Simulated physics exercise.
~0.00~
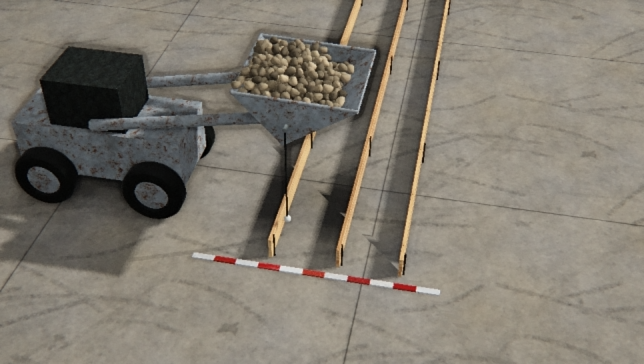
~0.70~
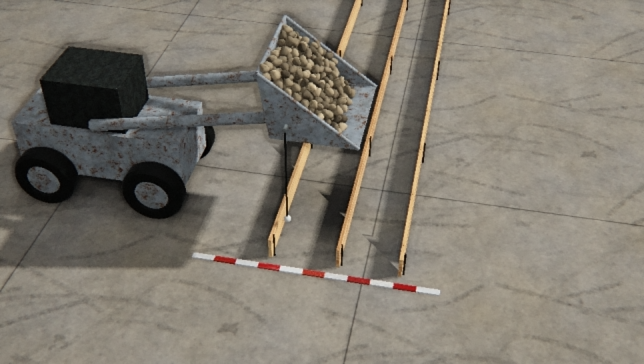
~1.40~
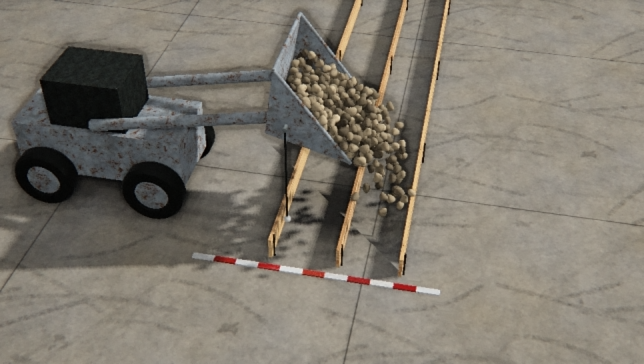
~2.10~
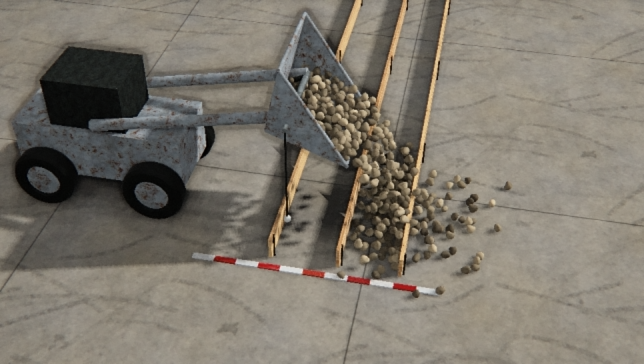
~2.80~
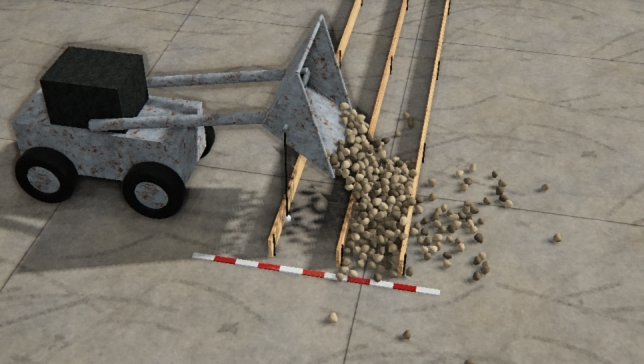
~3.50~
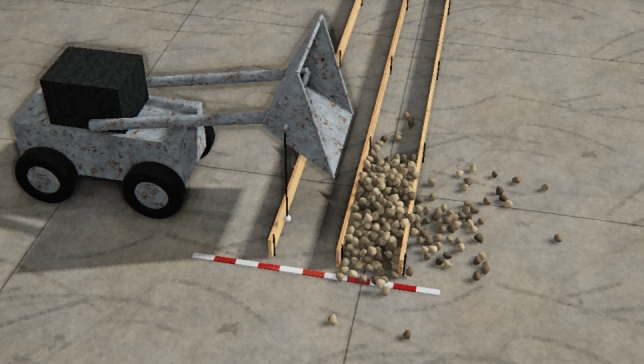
The video shows a small four-wheeled loader tipping its raised bucket of rounded stones forward over three wooden boards, pausing partway, then tipping further until empty, with most stones settling between the middle and right boards and some scattered beyond the right one.
